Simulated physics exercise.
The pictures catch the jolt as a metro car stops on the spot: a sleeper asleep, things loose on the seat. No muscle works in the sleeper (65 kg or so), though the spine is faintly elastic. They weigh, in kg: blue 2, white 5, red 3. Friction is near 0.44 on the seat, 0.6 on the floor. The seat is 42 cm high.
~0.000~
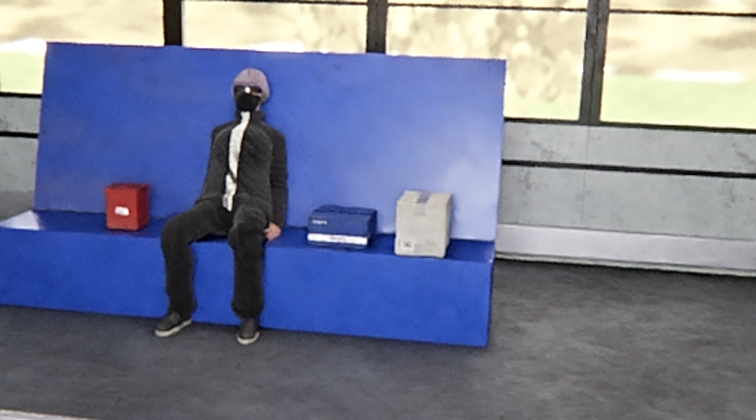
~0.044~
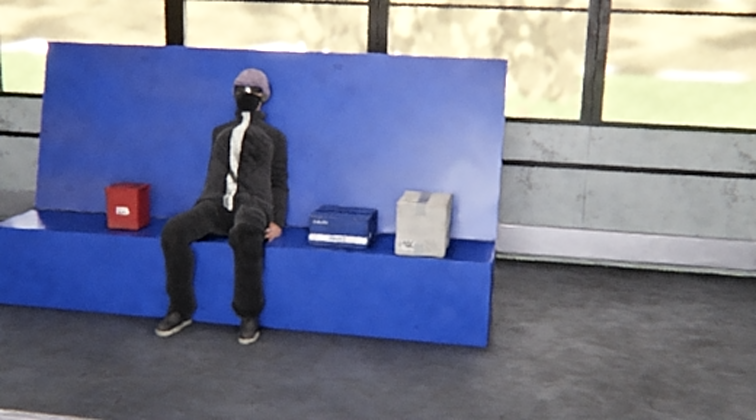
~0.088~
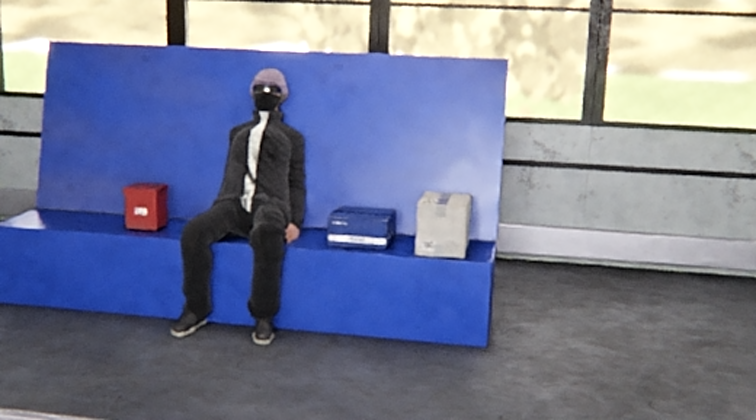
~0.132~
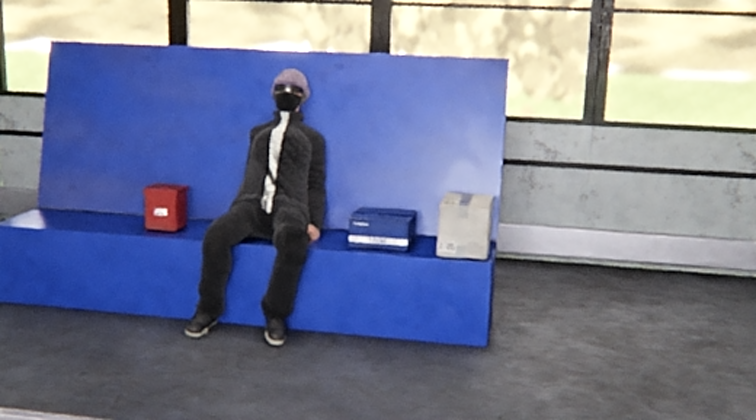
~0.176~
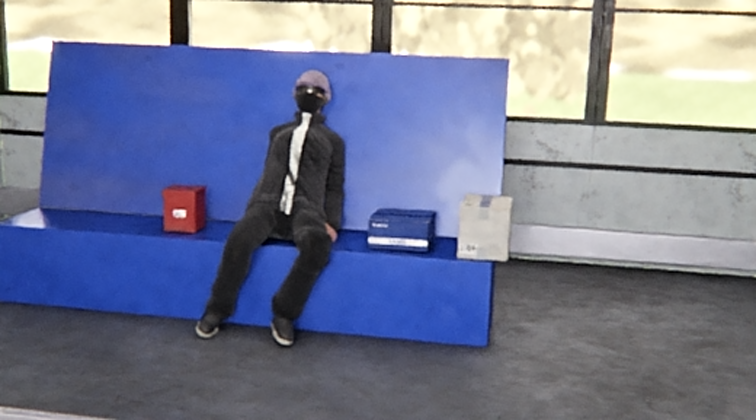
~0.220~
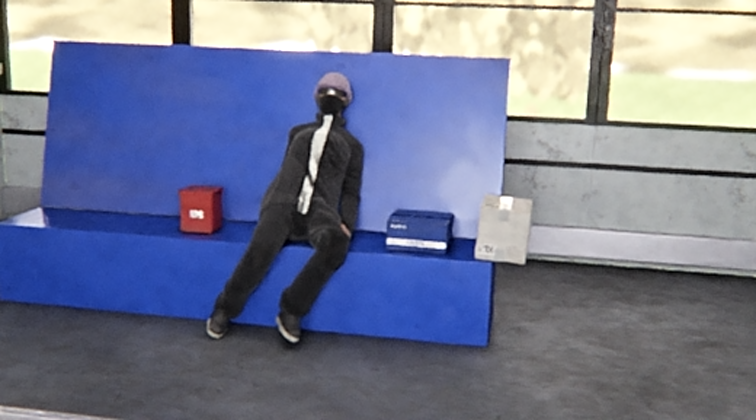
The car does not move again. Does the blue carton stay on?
Here the blue carton slides off.
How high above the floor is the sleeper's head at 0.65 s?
About 70 cm.
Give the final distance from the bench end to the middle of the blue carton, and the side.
About 10 cm past it.
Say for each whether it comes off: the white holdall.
White holdall off.
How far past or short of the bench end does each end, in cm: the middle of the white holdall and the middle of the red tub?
White holdall 100 past, red tub 110 short.
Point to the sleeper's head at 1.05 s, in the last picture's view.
Near (501, 200).
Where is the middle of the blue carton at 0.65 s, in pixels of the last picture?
Near (505, 238).
After 0.40 s the blue carton is 10 cm short of the bench end, tilted 0°, near (475, 235) in the last picture's view.
After 0.65 s the blue carton is 4 cm past the bench end, tilted 5°, near (505, 238) in the last picture's view; the red tub 110 cm short of the bench end, tilted 0°.
After 1.05 s the blue carton is 9 cm past the bench end, tilted 15°, near (514, 242) in the last picture's view.
At rest, 1.6 s, blue carton drops off; white holdall drops off; red tub stays on; sleeper's hips keep to the seat.
